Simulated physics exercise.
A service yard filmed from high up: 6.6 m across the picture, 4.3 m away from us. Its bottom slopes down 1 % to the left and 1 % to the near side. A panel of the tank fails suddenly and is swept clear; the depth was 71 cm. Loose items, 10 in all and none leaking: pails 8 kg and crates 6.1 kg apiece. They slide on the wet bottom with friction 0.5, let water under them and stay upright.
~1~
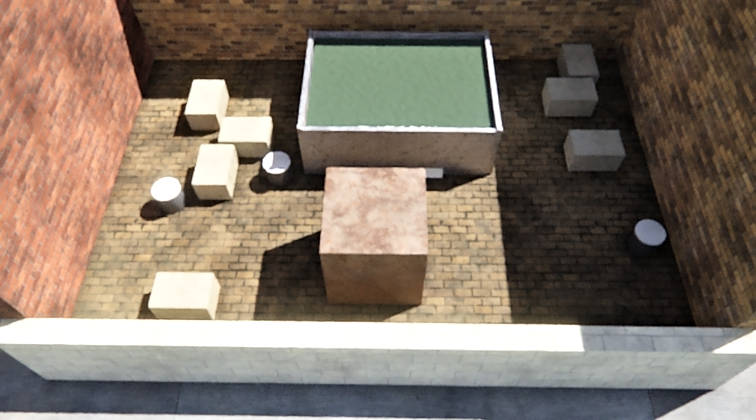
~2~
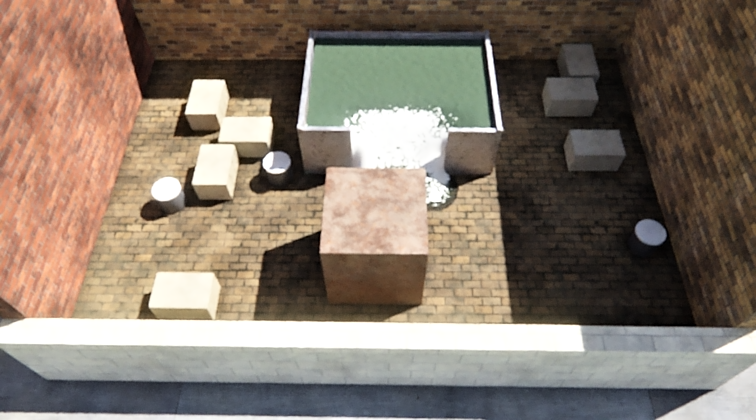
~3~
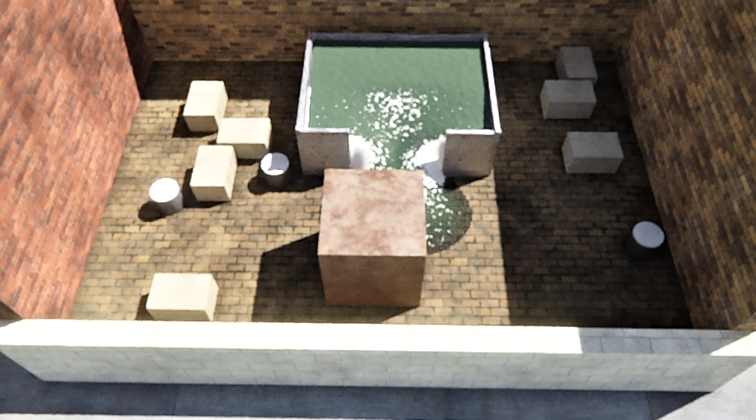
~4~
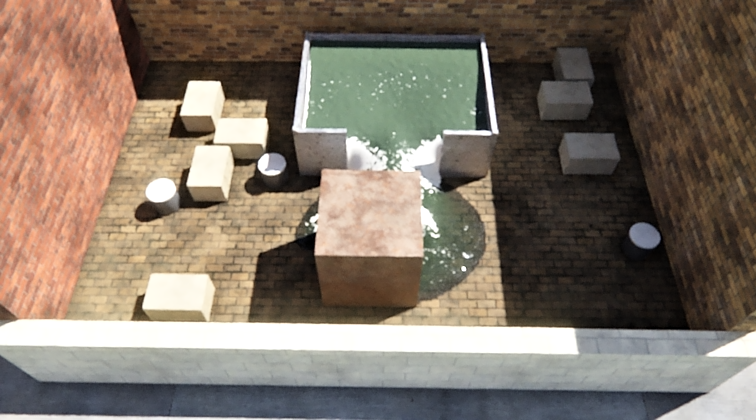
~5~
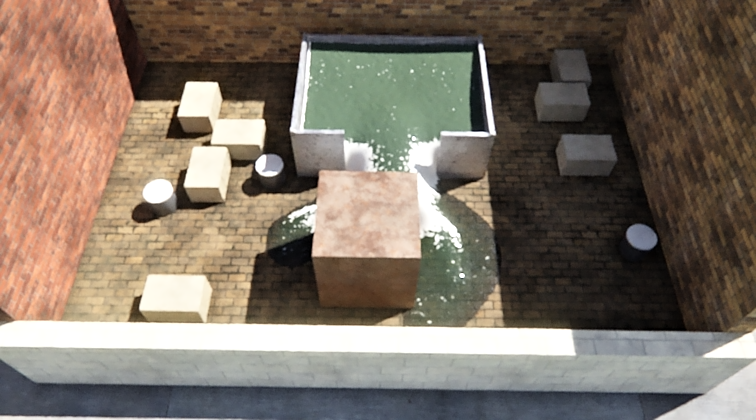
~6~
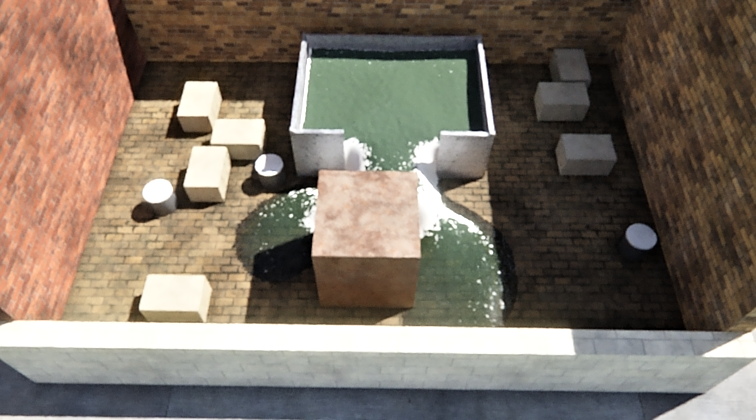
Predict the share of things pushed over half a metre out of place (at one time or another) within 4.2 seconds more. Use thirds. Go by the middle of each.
That comes to at least two thirds.
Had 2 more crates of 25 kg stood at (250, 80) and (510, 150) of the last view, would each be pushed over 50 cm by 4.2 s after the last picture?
In turn: Short of it, short of it.
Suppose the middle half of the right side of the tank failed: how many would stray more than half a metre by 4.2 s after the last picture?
Then 5.
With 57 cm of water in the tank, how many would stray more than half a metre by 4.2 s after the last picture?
In that case 7 of them.
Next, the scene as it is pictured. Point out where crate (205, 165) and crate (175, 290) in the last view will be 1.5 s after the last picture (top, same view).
Near (144, 106) and (135, 318).
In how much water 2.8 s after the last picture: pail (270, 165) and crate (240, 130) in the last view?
Roughly 2 and 6 cm.
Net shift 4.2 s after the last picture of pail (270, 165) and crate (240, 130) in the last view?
In turn: 120 cm, 100 cm.
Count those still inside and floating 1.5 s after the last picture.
At that moment 2.
Then, 0.4 s after the last picture 0 of 10 are over 50 cm from their spots; 0 afloat.
Then, 1.5 s after the last picture 4 of 10 are over 50 cm from their spots; 2 afloat.
Then, 2.8 s after the last picture 4 of 10 are over 50 cm from their spots; 5 afloat.
Then, 4.2 s after the last picture 7 of 10 are over 50 cm from their spots, and 7 have been at some point; 8 afloat.
